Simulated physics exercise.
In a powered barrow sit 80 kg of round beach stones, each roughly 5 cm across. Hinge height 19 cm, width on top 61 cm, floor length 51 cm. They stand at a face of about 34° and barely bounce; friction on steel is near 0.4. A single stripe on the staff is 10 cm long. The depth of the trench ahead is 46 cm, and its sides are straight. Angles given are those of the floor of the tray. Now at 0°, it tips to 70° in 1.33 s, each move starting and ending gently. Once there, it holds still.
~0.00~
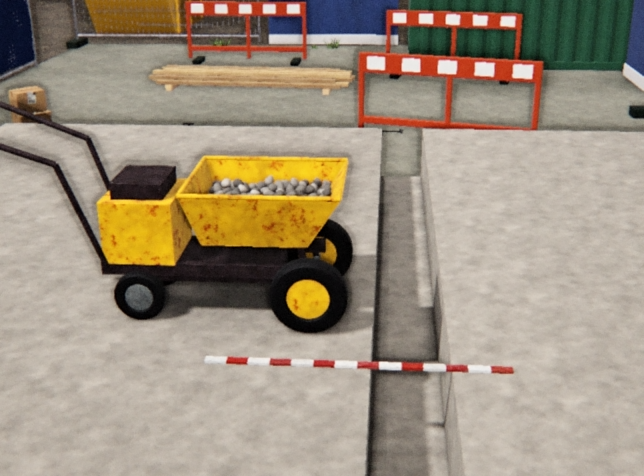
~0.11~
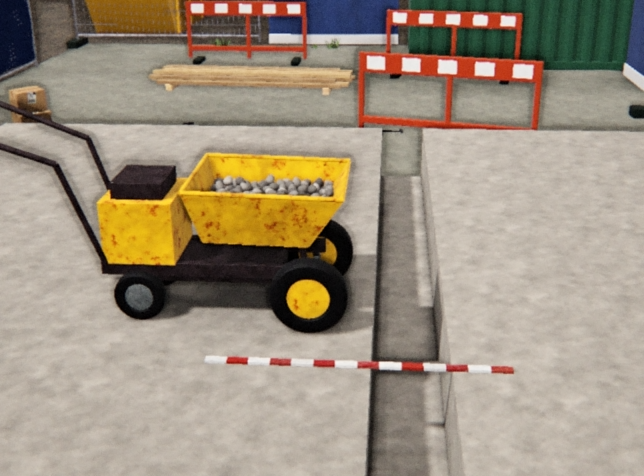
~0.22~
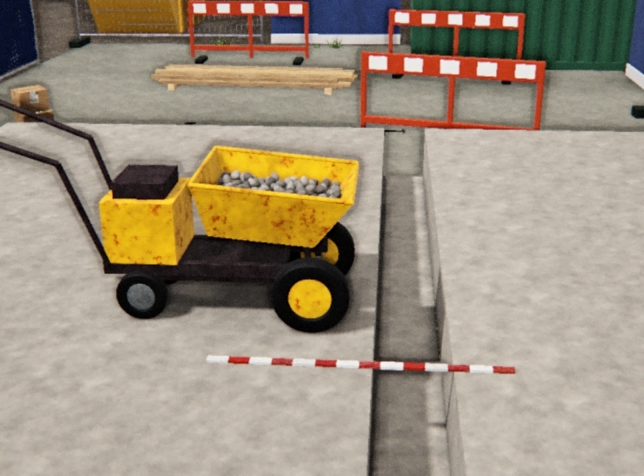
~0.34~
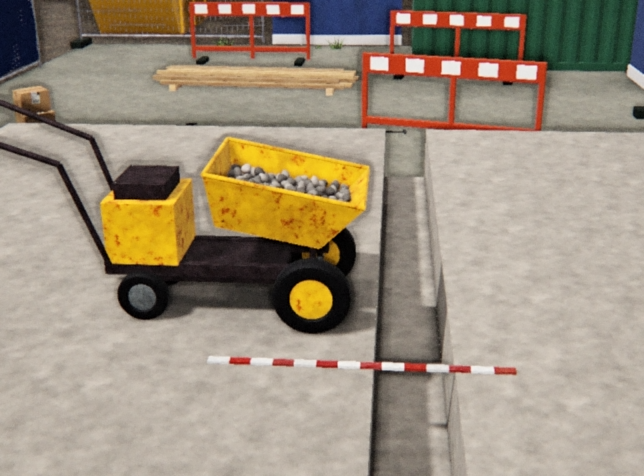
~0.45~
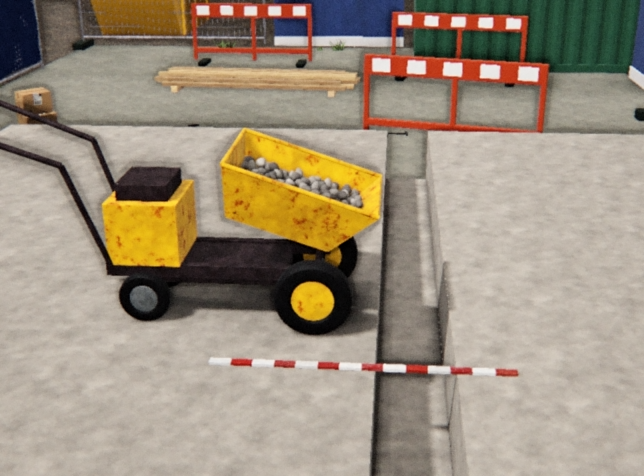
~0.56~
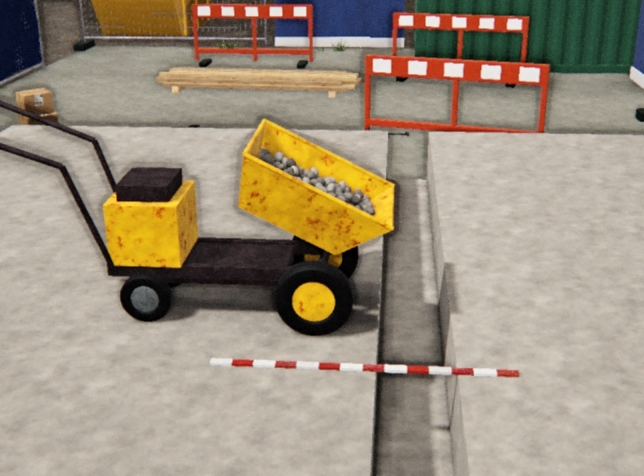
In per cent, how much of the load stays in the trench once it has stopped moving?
I would say about 55 per cent.
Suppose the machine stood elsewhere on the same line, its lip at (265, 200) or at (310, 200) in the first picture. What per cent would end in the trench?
Roughly 95 in a hundred from the first, 95 in a hundred from the second.
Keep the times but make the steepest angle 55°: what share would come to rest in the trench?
Share in trench: Approx. 25%.
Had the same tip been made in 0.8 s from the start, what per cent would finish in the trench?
Then about 45 per cent.
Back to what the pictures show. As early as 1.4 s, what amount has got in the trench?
Some 15 per cent.
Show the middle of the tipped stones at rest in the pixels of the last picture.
Their middle is at about (442, 375).
After 1.0 s the floor is at 59°; 100 % in the tray; the foremost stones are at (414, 245).
After 1.4 s the floor is at 70°; 65 % in the tray, 13 % in the trench, 22 % past the trench; the foremost stones are at (501, 301).
After 1.8 s the floor is at 70°; 31 % in the tray, 25 % in the trench, 45 % past the trench; the foremost stones are at (567, 299).
After 3.7 s the floor is at 70°; 0 % in the tray, 55 % in the trench, 45 % past the trench; the foremost stones are at (608, 298).
